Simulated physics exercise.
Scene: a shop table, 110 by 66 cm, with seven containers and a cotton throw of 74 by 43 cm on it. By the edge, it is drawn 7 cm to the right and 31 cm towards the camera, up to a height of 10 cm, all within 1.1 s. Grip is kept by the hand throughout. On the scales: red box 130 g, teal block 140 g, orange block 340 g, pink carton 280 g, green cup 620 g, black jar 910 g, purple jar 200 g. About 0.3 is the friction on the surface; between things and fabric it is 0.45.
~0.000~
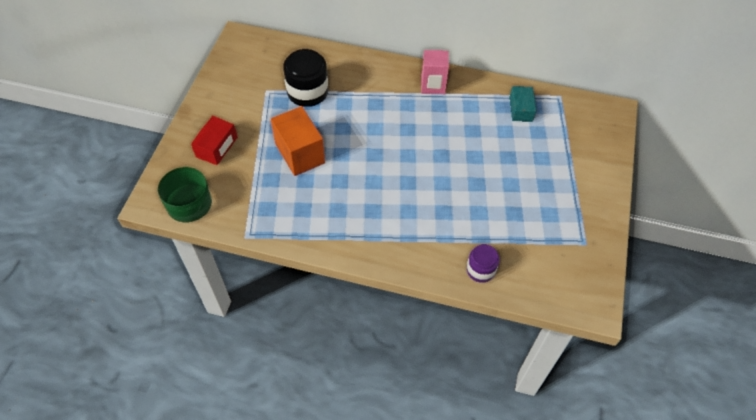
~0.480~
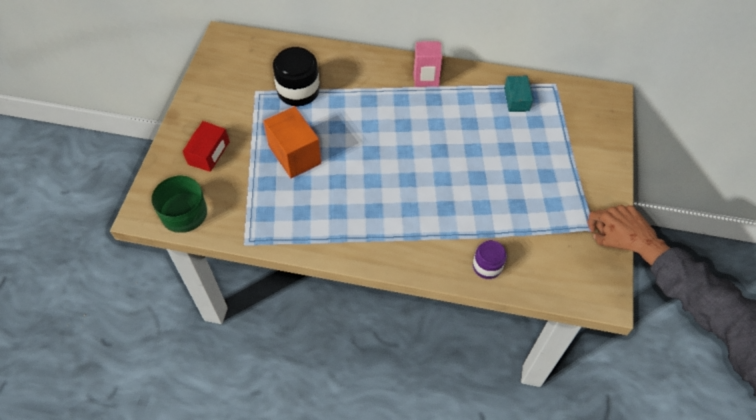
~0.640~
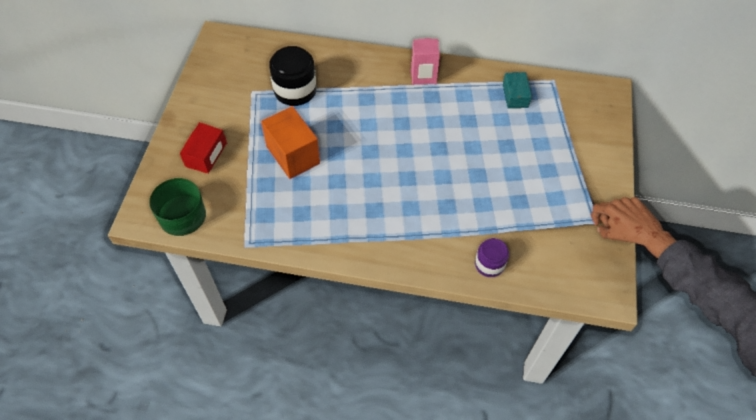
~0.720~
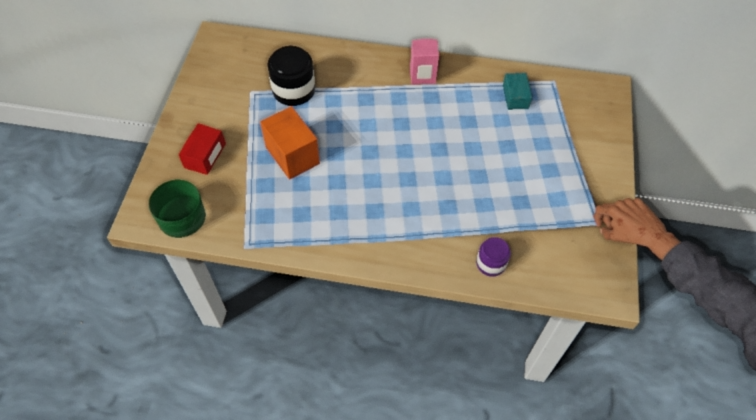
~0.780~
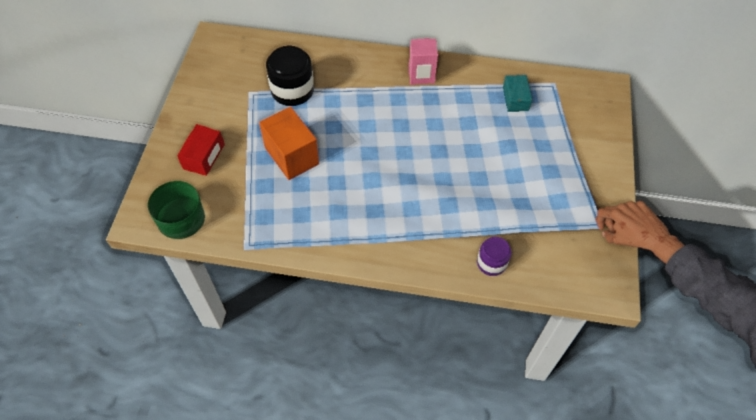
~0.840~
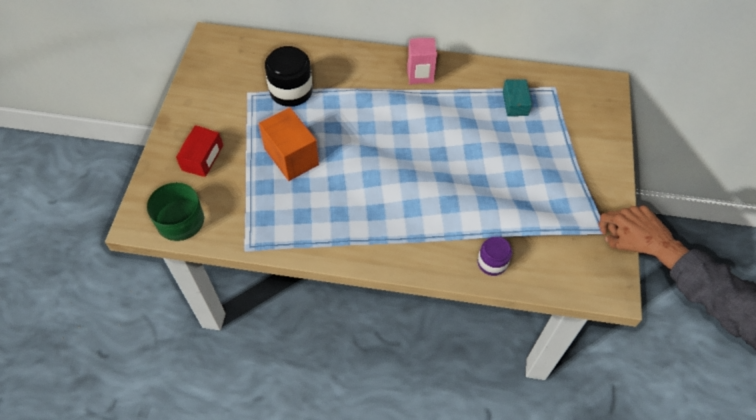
A hand in a dark sleeve comes in from the right, grips the near right corner of a blue-and-white checked cloth and tugs it slightly, raising soft folds, while the camera shifts a little early on. The wooden table stands by a pale wall, seen from above. The orange block and teal block sit on the cloth, with black jar, pink carton, red box, green cup and purple jar around it.
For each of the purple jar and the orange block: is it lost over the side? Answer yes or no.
Answers: Purple jar - yes; orange block - no.
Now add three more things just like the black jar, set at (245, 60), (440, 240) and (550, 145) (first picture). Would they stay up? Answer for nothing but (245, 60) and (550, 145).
In that order: Stays up, stays on.
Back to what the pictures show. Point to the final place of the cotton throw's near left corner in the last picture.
It settles at roughly (278, 272).
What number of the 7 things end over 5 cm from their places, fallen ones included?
The number is 3.
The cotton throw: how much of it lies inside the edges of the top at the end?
Some 80 in a hundred.
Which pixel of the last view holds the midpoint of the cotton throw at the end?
Its centre lands at about (474, 224).
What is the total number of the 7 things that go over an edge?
It adds up to 1.
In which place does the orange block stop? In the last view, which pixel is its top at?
Last view, top position: About (362, 175).
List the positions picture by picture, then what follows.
Purple jar (485, 255); orange block (296, 128); cotton throw corners (245, 239) (266, 91) (561, 97) (586, 245), in the first frame.
Pink carton (429, 50); cotton throw corners (245, 245) (256, 92); grip (594, 231), in the second frame.
Cotton throw corners (245, 248) (252, 92); grip (598, 224), in the third frame.
Teal block (519, 85); cotton throw corners (245, 249) (251, 92); grip (600, 225), in the fourth frame.
Teal block (519, 87); cotton throw corners (244, 250) (249, 93); grip (603, 228), in the fifth frame.
Purple jar (497, 248); orange block (287, 131); cotton throw corners (245, 252) (248, 94) (555, 88); grip (606, 233), in the sixth frame.
After 1.1 s, 100 % of the cotton throw is still over the top; orange block 4 cm off its start, teal block 12 cm off its start, black jar 2 cm off its start.
After 1.3 s, 100 % of the cotton throw is still over the top; orange block 11 cm off its start, purple jar 3 cm off its start, teal block 22 cm off its start.
After 1.5 s, 90 % of the cotton throw is still over the top; orange block 18 cm off its start at (354, 168), purple jar 9 cm off its start at (500, 292), teal block 31 cm off its start at (582, 183).
After 1.7 s, 80 % of the cotton throw is still over the top; orange block 20 cm off its start, purple jar over the edge, teal block 35 cm off its start.
After 3.3 s, 80 % of the cotton throw is still over the top; purple jar over the edge, orange block 20 cm off its start at (362, 175), teal block 35 cm off its start at (594, 198), black jar 4 cm off its start at (302, 64).
